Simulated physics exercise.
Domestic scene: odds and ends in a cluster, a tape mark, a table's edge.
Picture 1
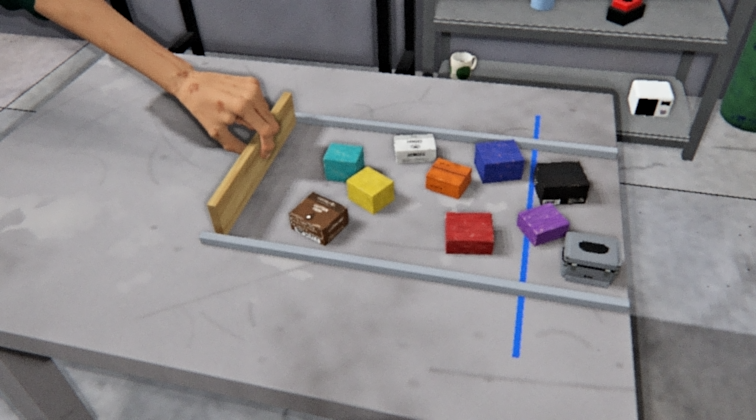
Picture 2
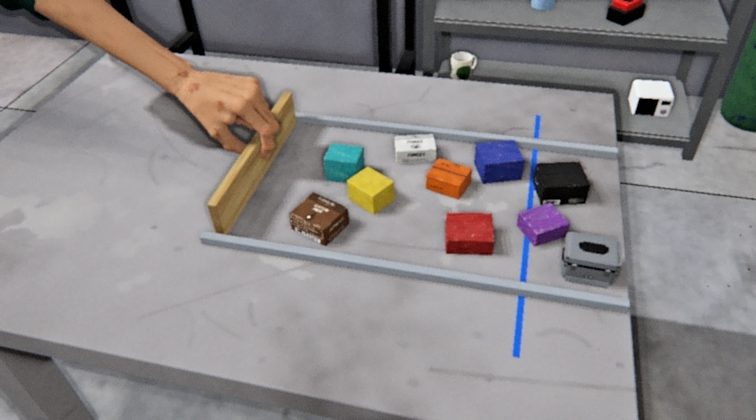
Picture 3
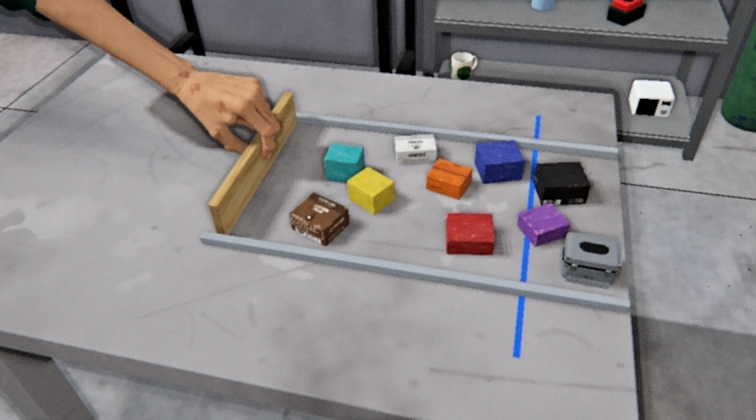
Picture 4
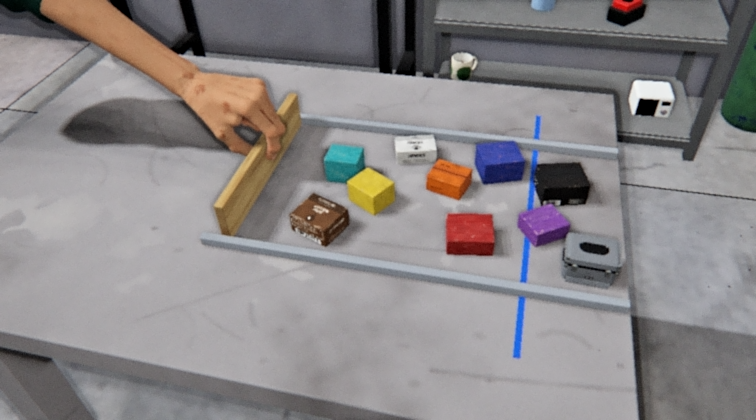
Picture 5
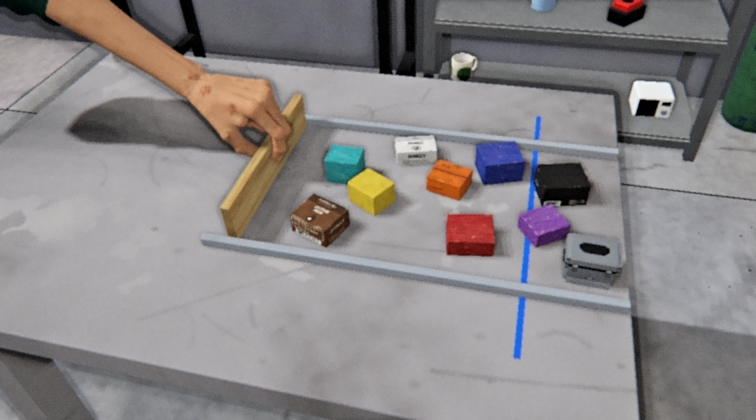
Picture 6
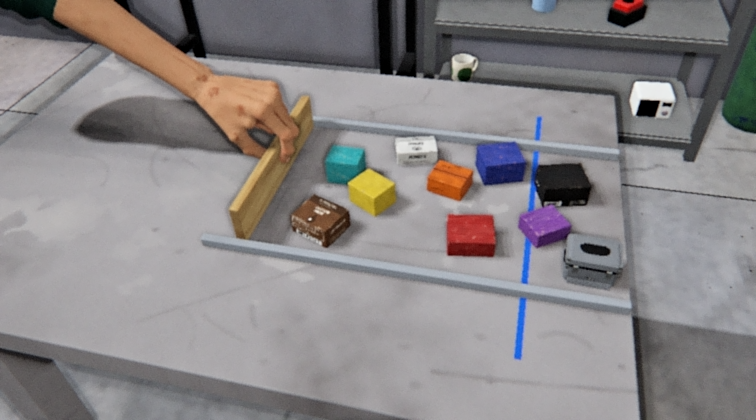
On a grey table, a hand slides a wooden board slightly right toward colourful blocks.
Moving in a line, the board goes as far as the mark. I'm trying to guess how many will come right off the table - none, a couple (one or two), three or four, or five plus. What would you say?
I would say a couple, one or two.
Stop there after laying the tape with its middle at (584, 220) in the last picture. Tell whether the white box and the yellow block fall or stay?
White box still up; yellow block still up.
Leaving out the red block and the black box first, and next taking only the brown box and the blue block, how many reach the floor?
0 in the first case and 1 in the second.
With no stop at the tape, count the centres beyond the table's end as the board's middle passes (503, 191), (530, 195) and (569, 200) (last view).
Respectively, 0, 2 and 6.
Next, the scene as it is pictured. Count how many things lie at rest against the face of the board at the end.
The number is 4.
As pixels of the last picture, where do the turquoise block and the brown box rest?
Near (552, 191) and (552, 256).
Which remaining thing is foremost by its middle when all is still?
The one in question is the purple block.
Early on, none off yet; grey case at rest near (592, 261); black box at rest near (562, 185); purple block at rest near (544, 226).
A while later, none off yet; grey case travelled a little near (611, 264); black box travelled about its own width near (597, 196); purple block travelled about its own width near (579, 225).
Finally, the number that fall off is one or two; lost, black box and grey case.
